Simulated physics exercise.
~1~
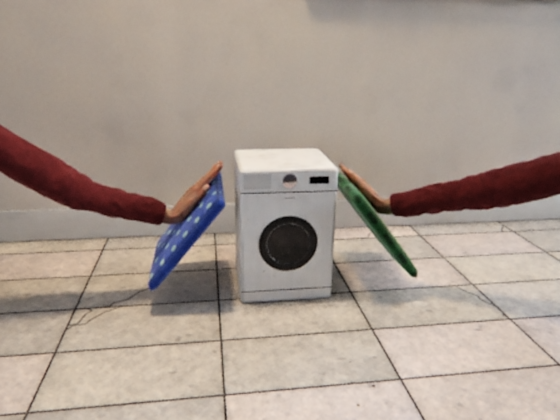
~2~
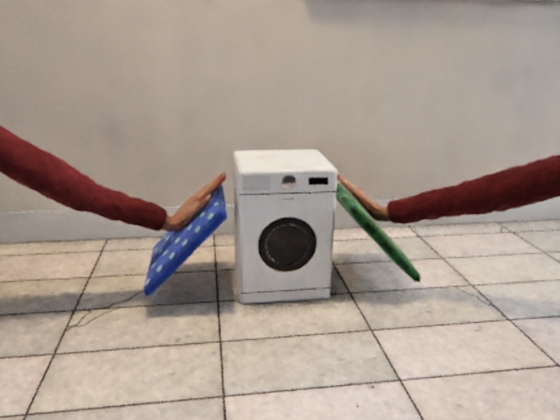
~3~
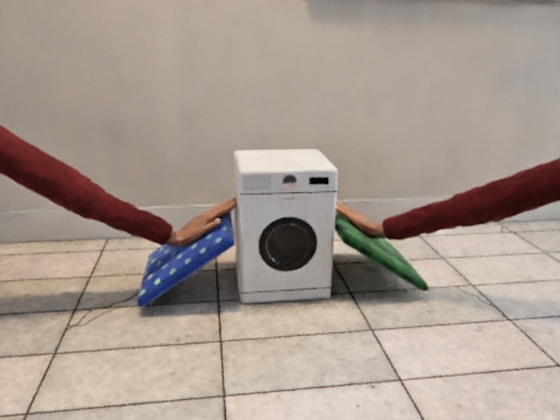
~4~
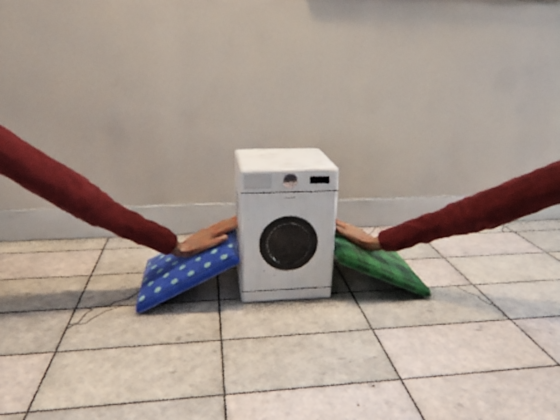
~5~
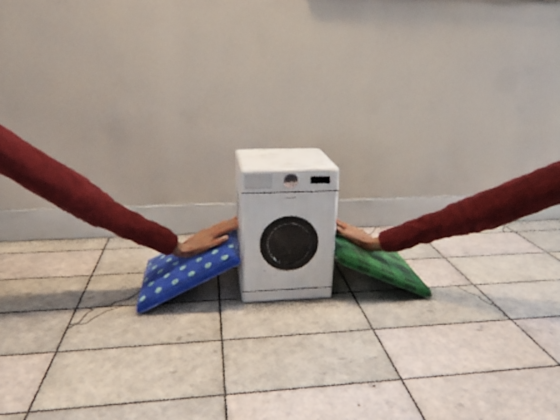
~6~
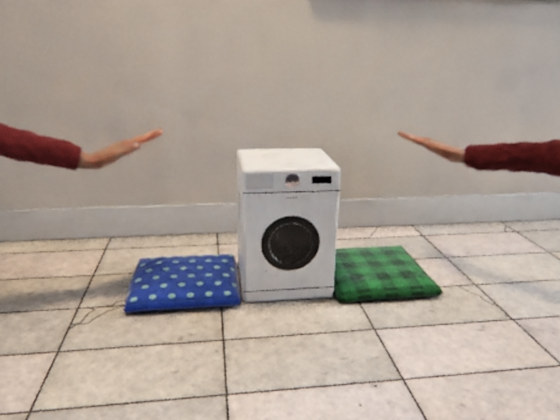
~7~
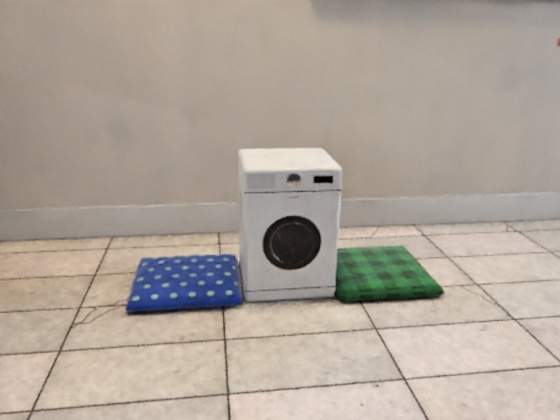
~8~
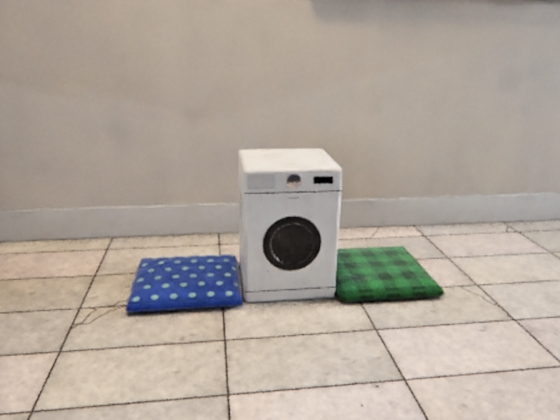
Two hands lower blue and green pads against a white machine, release them, and both fall flat.
